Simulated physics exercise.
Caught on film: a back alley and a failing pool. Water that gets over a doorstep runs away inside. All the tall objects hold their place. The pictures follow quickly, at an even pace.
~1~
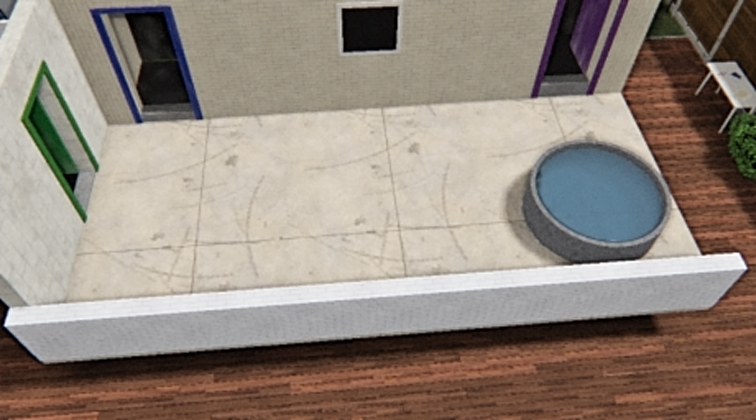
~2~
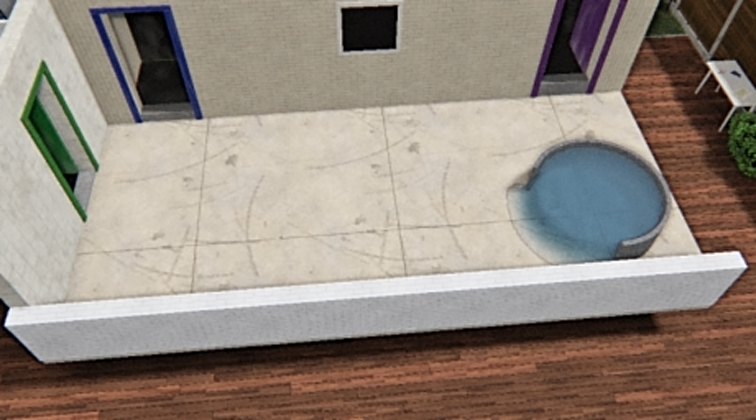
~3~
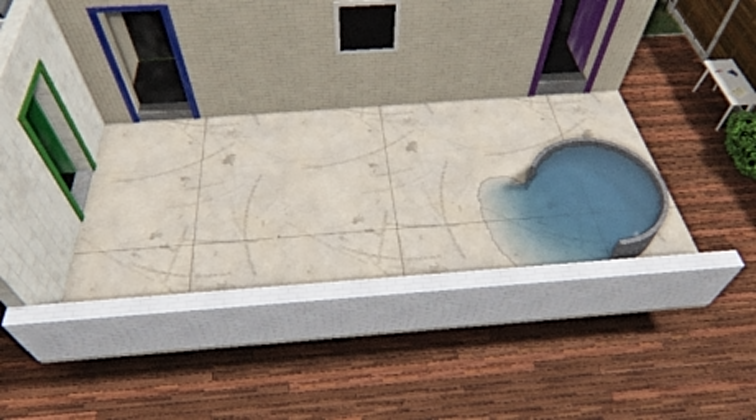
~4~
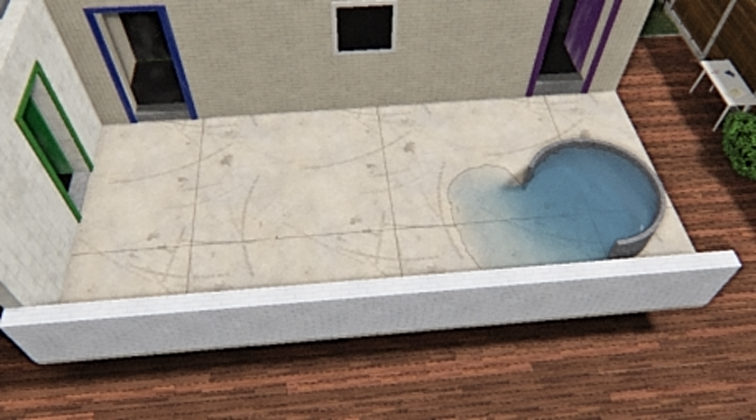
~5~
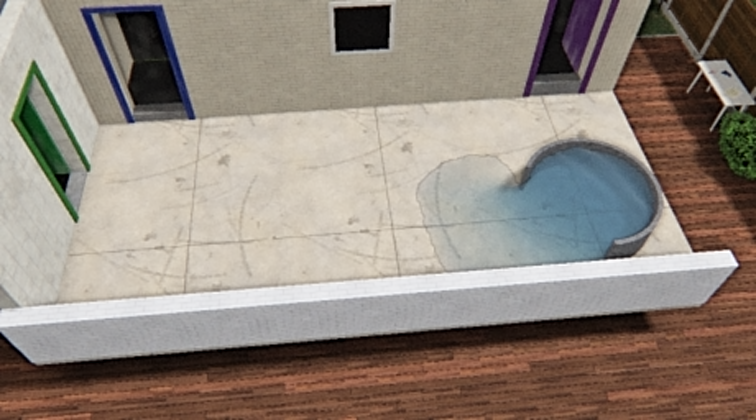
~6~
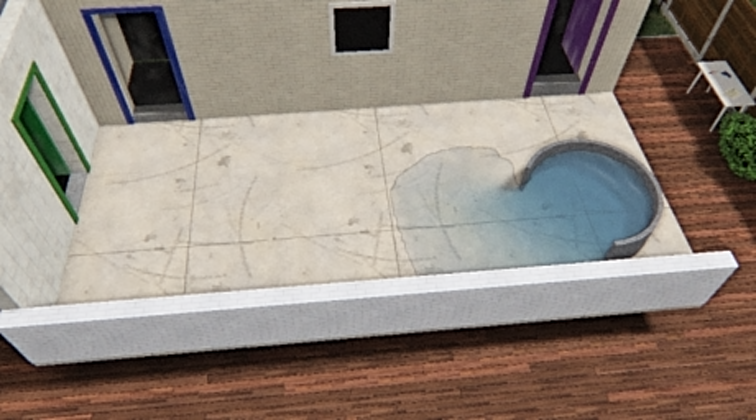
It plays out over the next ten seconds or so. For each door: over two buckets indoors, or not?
In the end: The green door floods; the purple door holds within the limit; the blue door holds within the limit.
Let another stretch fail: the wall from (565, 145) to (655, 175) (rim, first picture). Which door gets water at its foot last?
I say the green-painted one.
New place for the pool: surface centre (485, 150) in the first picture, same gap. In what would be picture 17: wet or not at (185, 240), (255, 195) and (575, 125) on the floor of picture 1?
One after the other: Under water, awash, not flooded.
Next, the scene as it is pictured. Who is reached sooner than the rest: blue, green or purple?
First comes the one in green.
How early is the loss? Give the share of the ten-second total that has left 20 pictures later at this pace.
Close to 30 %.
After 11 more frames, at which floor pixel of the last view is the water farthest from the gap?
Roughly at (148, 328).
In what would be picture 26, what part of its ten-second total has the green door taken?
Roughly 0 per cent.
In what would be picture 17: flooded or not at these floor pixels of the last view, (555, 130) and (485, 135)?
One after the other: No water, no water.
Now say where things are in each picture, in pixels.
The first picture shows still water in the round tank at (599, 193).
In the second picture, water pours out at (548, 234) and has run to a hidden place.
In the third picture, the front is at (496, 181), out from the gap at (545, 235).
In the fourth picture, the front is at (469, 175), out from the gap at (542, 236).
In the fifth picture, the front is at (427, 183), out from the gap at (540, 236).
In the sixth picture, the front is at (401, 186), out from the gap at (540, 237).
A moment on, water covers 30 % of the floor; the green door not reached, the purple door not reached, the blue door not reached.
Next, water covers 45 % of the floor; the green door not reached, the purple door not reached, the blue door not reached.
Then, water covers 60 % of the floor; the green door not reached, the purple door not reached, the blue door not reached.
Later, water covers 70 % of the floor; the green door over two buckets in, the purple door not reached, the blue door wet at the sill, nothing in.
In the end, water covers 70 % of the floor; the green door far over two buckets in, the purple door not reached, the blue door wet at the sill, nothing in.
